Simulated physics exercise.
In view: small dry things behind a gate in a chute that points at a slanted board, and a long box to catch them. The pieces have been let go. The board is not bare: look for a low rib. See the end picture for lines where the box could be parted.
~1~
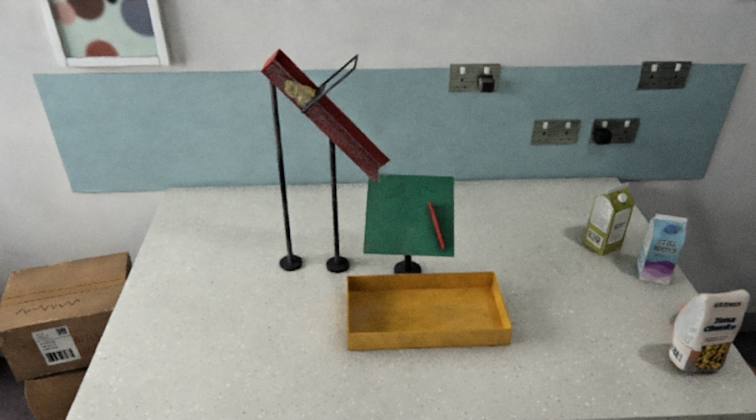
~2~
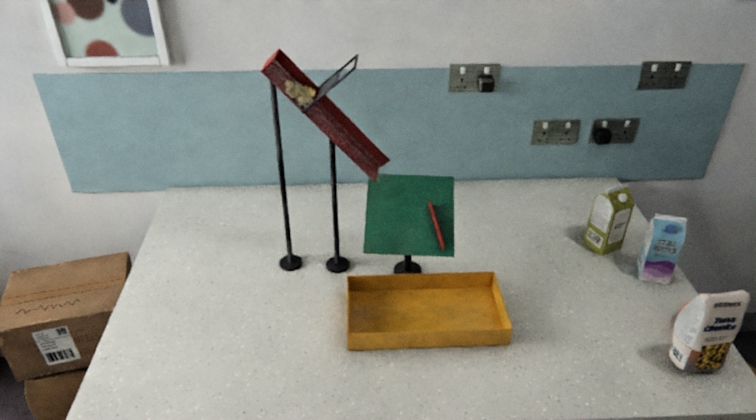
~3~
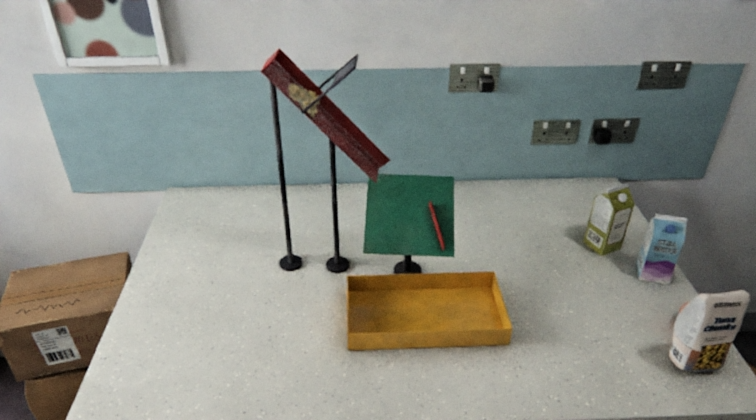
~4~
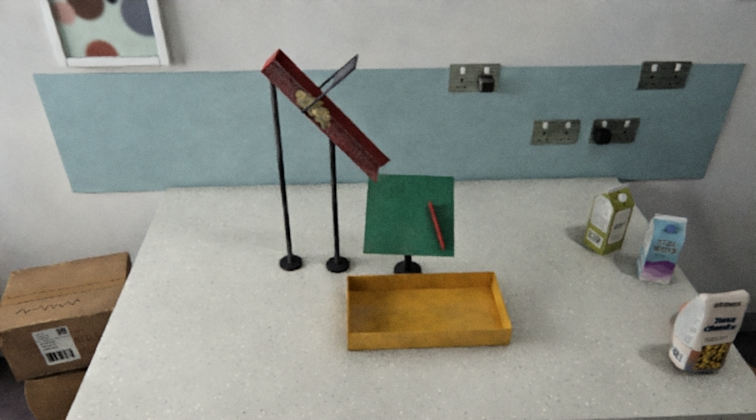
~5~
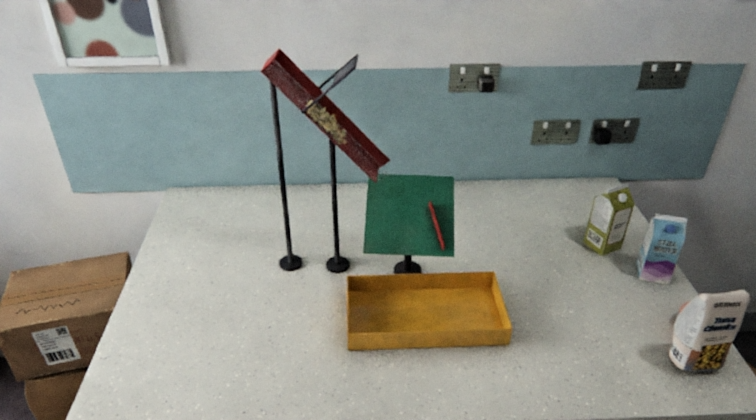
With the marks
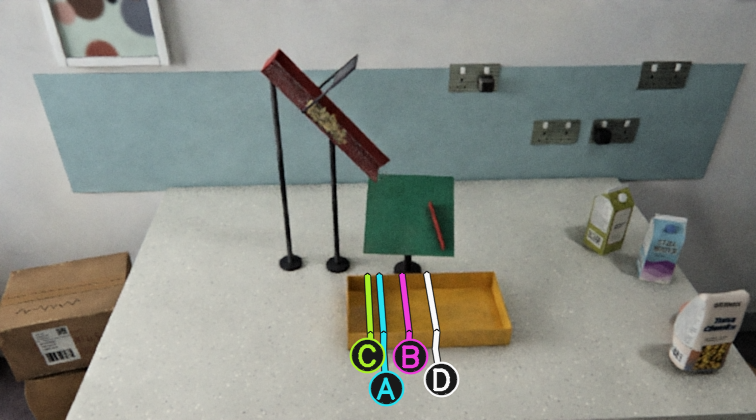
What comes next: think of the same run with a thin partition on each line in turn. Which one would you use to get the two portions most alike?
The best line is D.
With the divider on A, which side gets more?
Right.
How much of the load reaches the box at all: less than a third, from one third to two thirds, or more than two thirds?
It is more than two thirds.
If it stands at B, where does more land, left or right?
Right.
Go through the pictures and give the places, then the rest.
In the first frame, load behind the gate at (300, 91), soya beans; lip of the chute at (377, 176), sloping steeply.
In the second frame, middle of the board at (410, 213), tilted gently; middle of its low edge at (409, 255); of its high edge at (411, 175).
In the third frame, front corners of the box at (348, 334) and (512, 328), empty; front of the load at (316, 111).
In the fourth frame, middle of the load at (314, 105); its front at (328, 125), about a quarter of the way to the lip; rib from (430, 201) to (444, 247).
In the fifth frame, middle of the load at (324, 121); its front at (344, 142), about half of the way to the lip.
On the marked copy, line A crosses the front rim at (383, 333); line B crosses the front rim at (409, 332); line C crosses the front rim at (370, 333); line D crosses the front rim at (436, 331).
With A, of what is caught, a stray few on the left of the divider, nearly all on the right.
With B, of what is caught, a small part on the left of the divider, nearly all on the right.
With C, of what is caught, none on the left of the divider, all on the right.
With D, of what is caught, about a third on the left of the divider, about two thirds on the right.
